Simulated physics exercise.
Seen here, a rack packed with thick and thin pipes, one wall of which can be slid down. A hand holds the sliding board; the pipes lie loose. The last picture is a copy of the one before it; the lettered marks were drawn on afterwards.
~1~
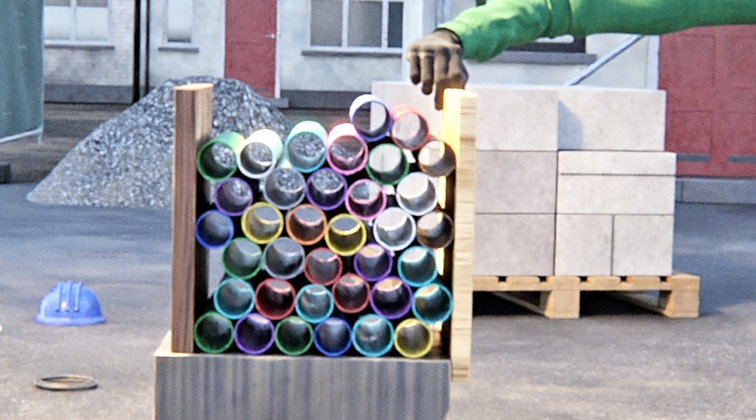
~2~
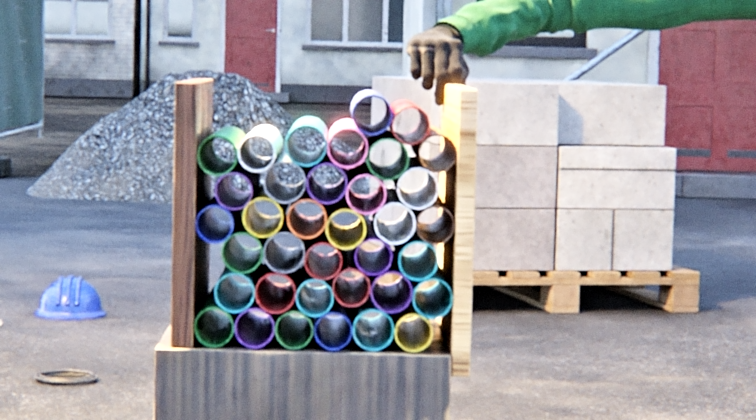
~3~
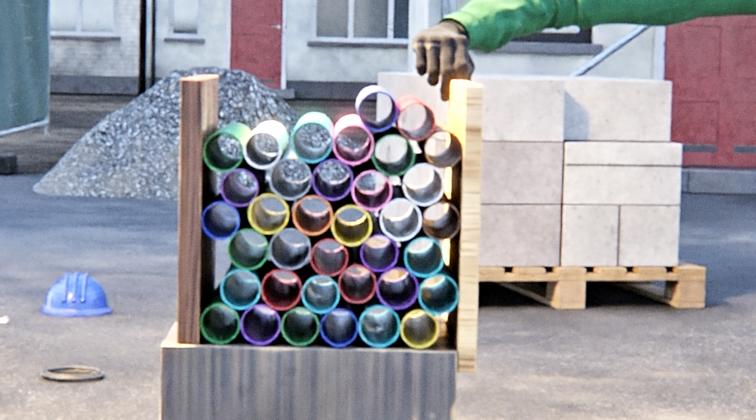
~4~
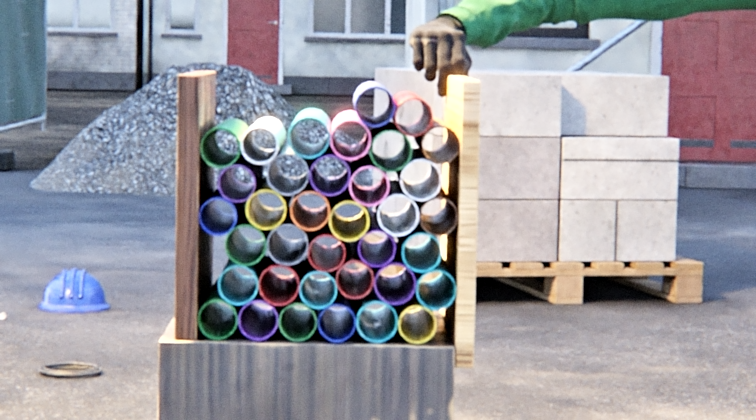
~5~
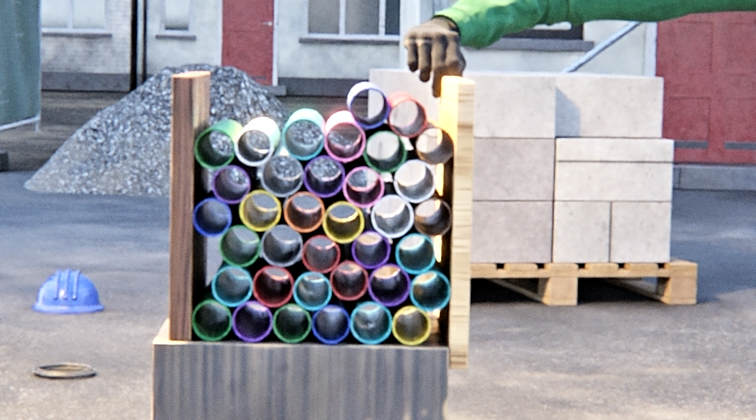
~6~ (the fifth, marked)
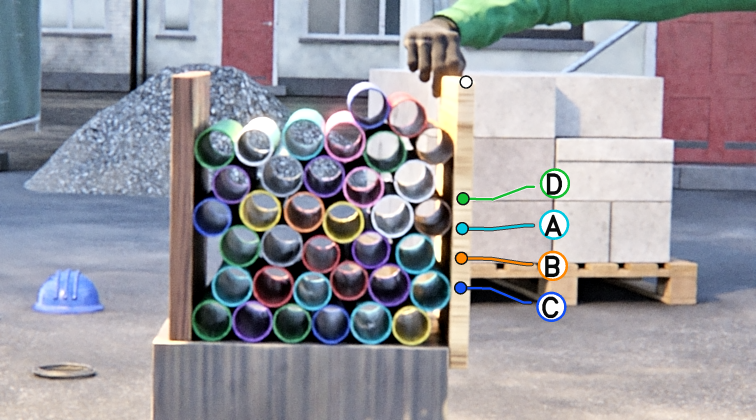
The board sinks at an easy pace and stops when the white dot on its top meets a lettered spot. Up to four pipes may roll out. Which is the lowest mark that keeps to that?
At most to A.
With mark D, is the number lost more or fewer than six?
At D, fewer than six.
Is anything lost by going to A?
Yes.
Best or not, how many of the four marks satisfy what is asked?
The number is two.
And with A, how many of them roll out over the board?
It comes to two.
On the marked copy, A at (462, 229); B at (462, 259); C at (461, 288); D at (463, 199); the white dot at (466, 82).
Taking A. A third of the way, top of the board (454, 149).
Two thirds of the way, top of the board (452, 224).
When it is over, top of the board (452, 228), two out over the board.
As for the rest, B more than four out over the board; C more than four out over the board; D two out over the board.
